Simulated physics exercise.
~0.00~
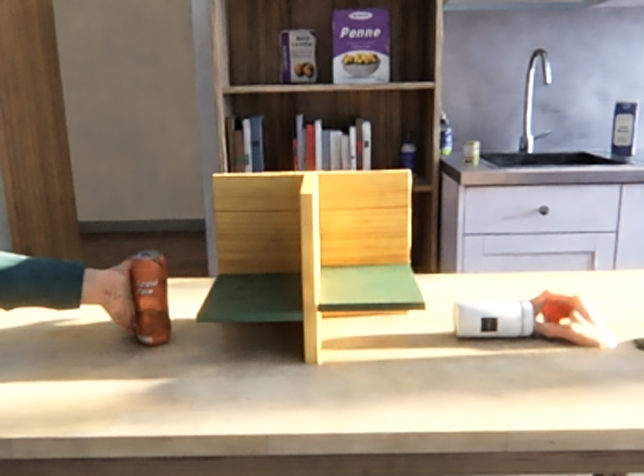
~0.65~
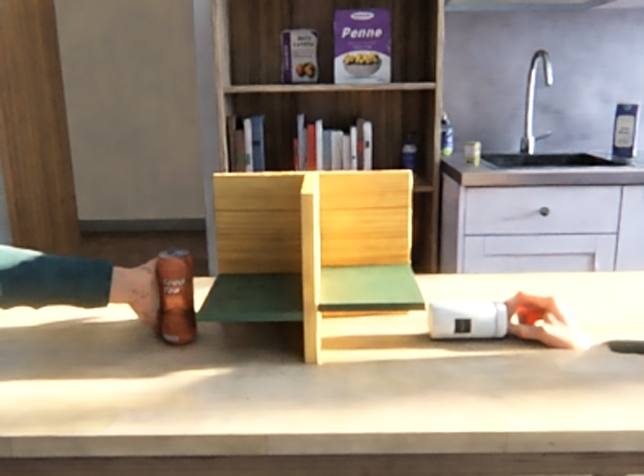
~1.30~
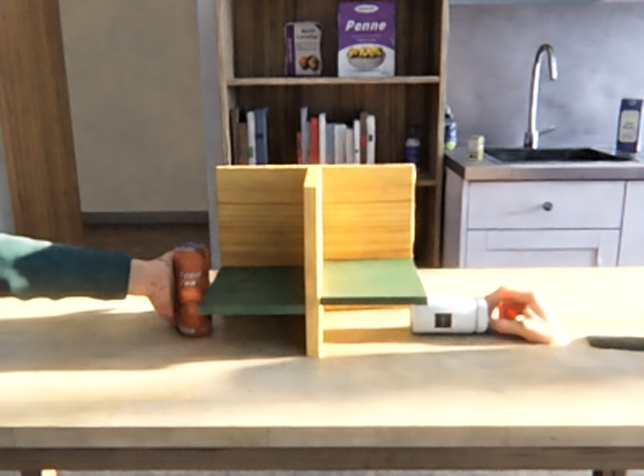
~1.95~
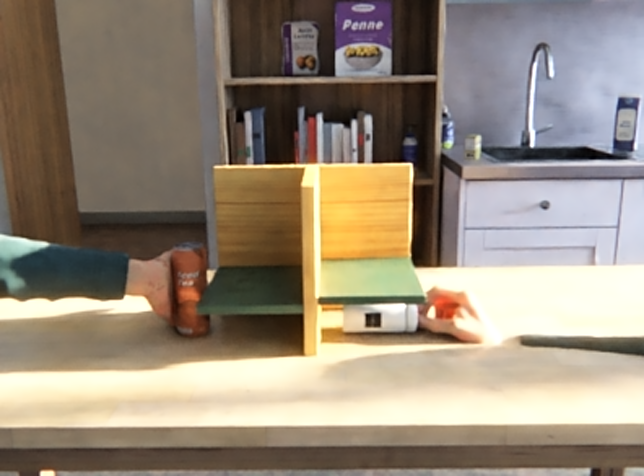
On a sunlit kitchen table, one hand pushed an upright orange can right toward a low green shelf while another slid a white jar left on its side; the jar went in underneath, but the can stopped at the shelf's edge, too tall to fit.
